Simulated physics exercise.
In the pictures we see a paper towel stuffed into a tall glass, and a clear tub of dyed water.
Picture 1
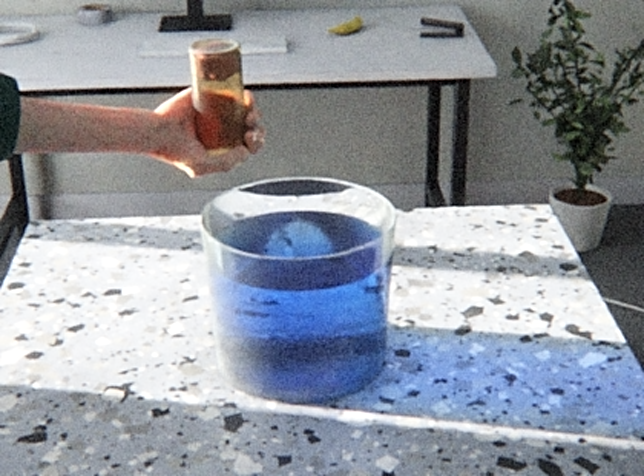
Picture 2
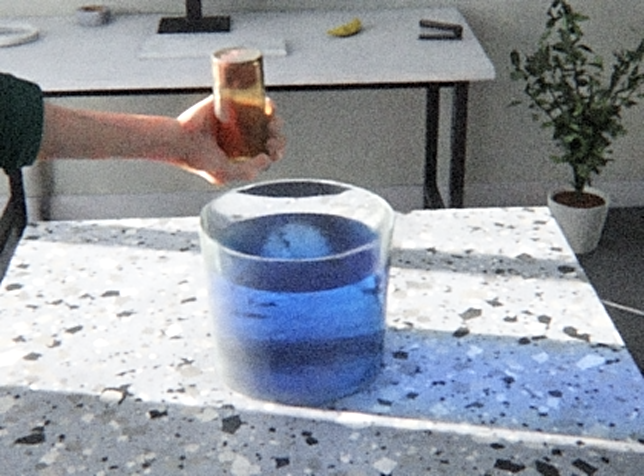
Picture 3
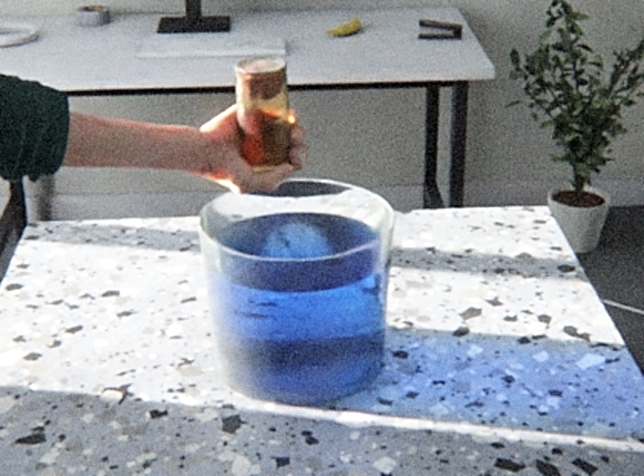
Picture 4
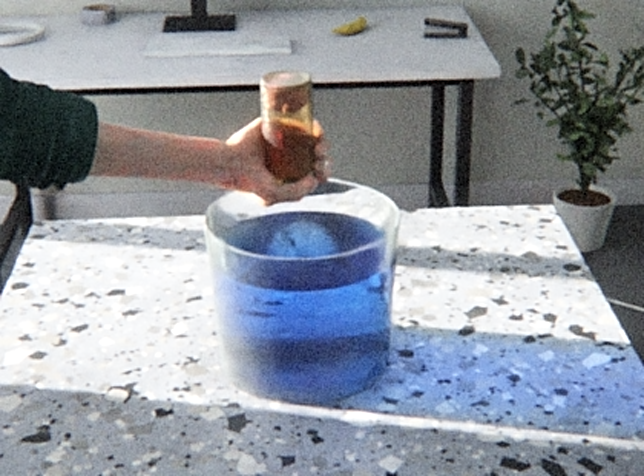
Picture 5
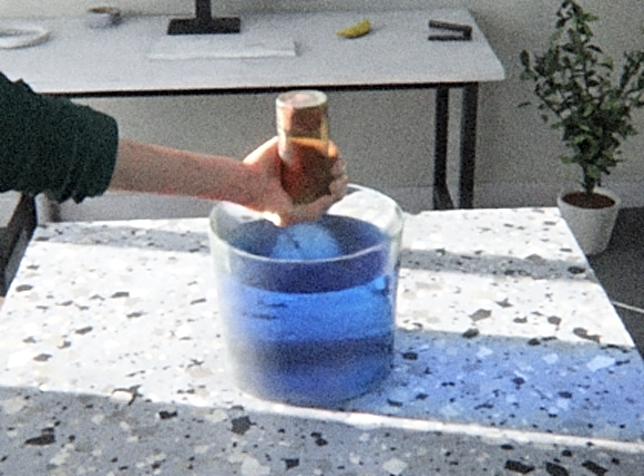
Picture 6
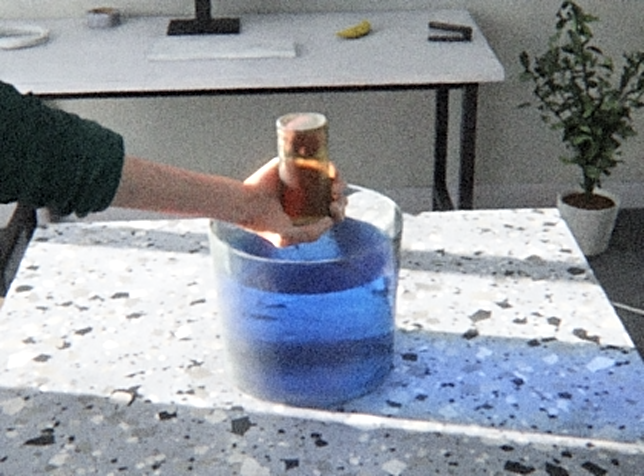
A tall glass with wadded paper stuffed inside, gripped mouth down by a hand reaching in from the left, drifted right and lowered steadily over a clear tub to just above the blue water.
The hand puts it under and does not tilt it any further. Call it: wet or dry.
My call: Dry.
Soon after, the tall glass enters the dyed water.
Later, air is trapped inside and holds the level down.
In the end, the tall glass is under, still full of air, and the paper towel is dry.
